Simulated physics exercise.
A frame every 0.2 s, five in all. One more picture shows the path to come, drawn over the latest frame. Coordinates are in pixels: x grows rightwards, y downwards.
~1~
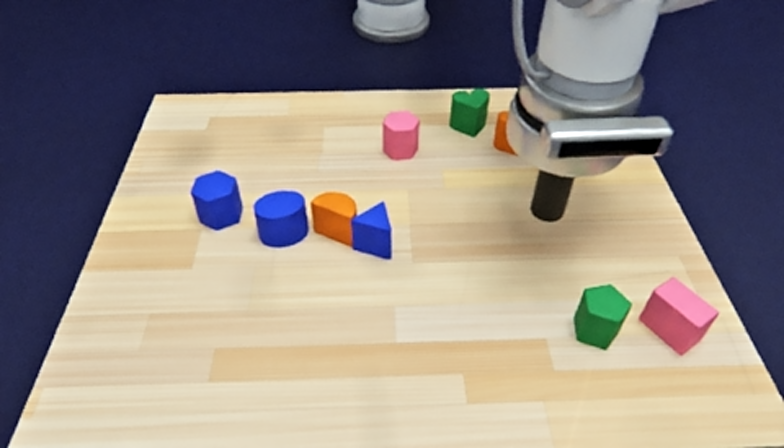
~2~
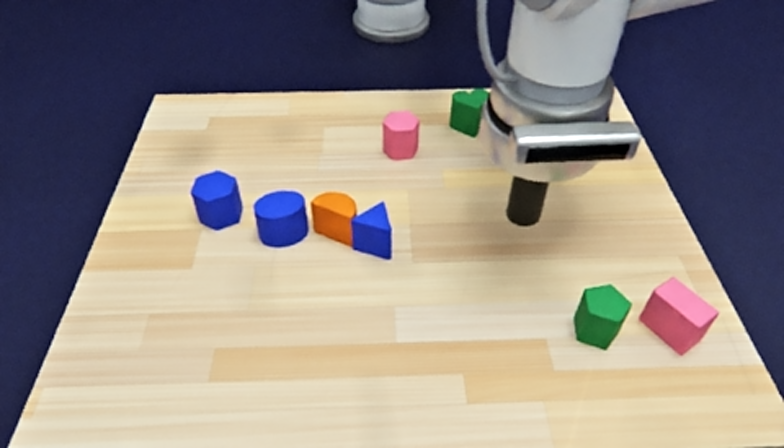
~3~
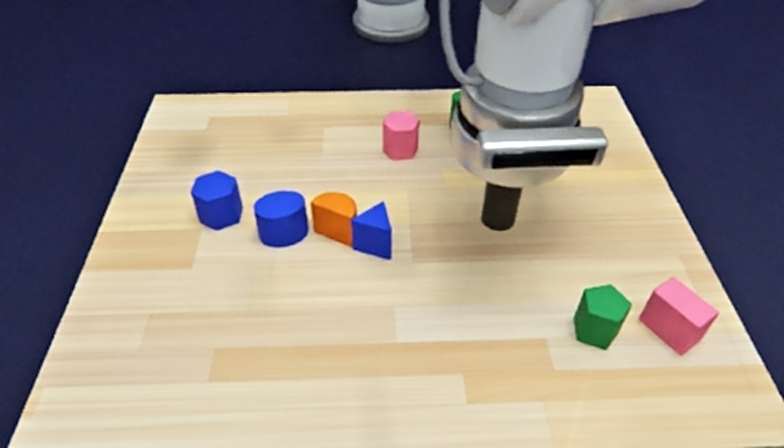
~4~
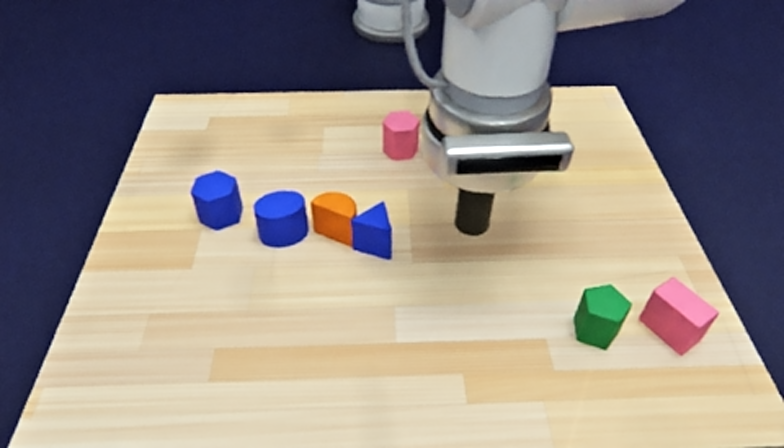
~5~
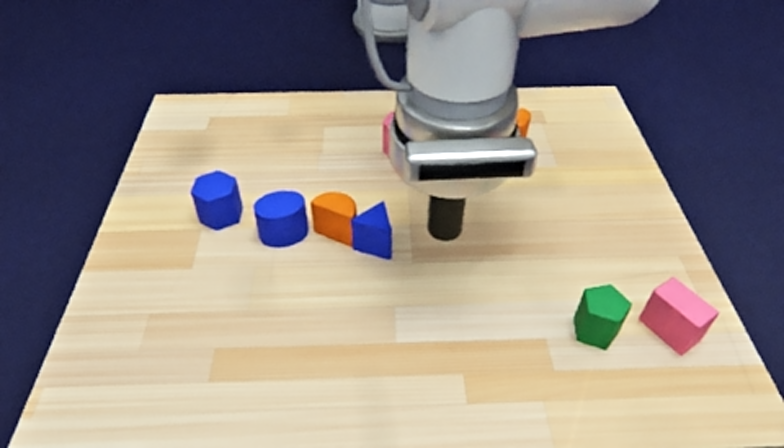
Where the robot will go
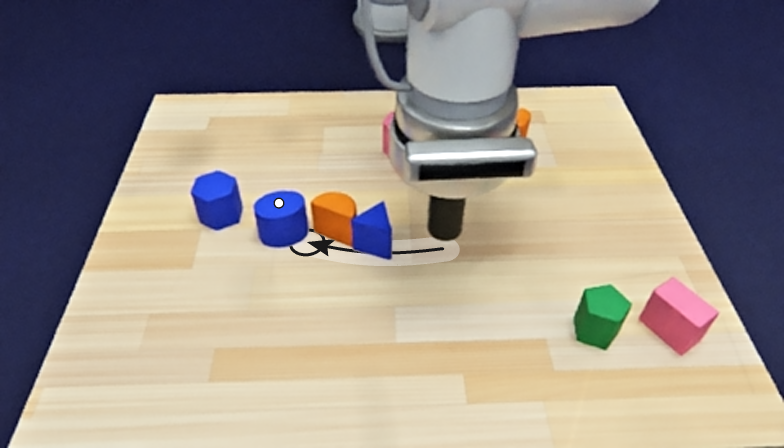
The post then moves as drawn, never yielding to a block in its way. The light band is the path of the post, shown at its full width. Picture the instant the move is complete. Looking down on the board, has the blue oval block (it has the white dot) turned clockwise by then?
In short: No.
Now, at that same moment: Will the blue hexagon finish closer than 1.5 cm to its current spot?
Going by the path, yes.
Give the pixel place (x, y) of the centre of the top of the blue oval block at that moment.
When the path ends, it will be at (261, 192).
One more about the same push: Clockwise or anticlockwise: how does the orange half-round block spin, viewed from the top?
Seen from above, its turn is clockwise.
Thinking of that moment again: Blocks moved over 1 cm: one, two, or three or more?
Total moved: Three or more.
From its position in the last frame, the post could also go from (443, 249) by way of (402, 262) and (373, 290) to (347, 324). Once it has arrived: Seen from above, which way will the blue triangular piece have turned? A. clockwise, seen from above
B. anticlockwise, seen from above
Option A.
Path on the board, from (443, 249) via (397, 253) and (351, 251), ending at (307, 242); the dot is on the blue oval block.
On the path given first. One third of the way, post at (397, 233); orange half-round block at (332, 201), turned 15° clockwise; blue triangular piece at (364, 217).
Two thirds of the way, post at (350, 231); blue oval block at (276, 202); orange half-round block at (316, 199), turned 85° clockwise; blue triangular piece at (317, 222).
At the end, post at (304, 223); blue hexagon in place; blue oval block at (261, 192), turned 40° anticlockwise; orange half-round block at (307, 188), turned 105° clockwise; blue triangular piece at (271, 215), turned 15° clockwise.
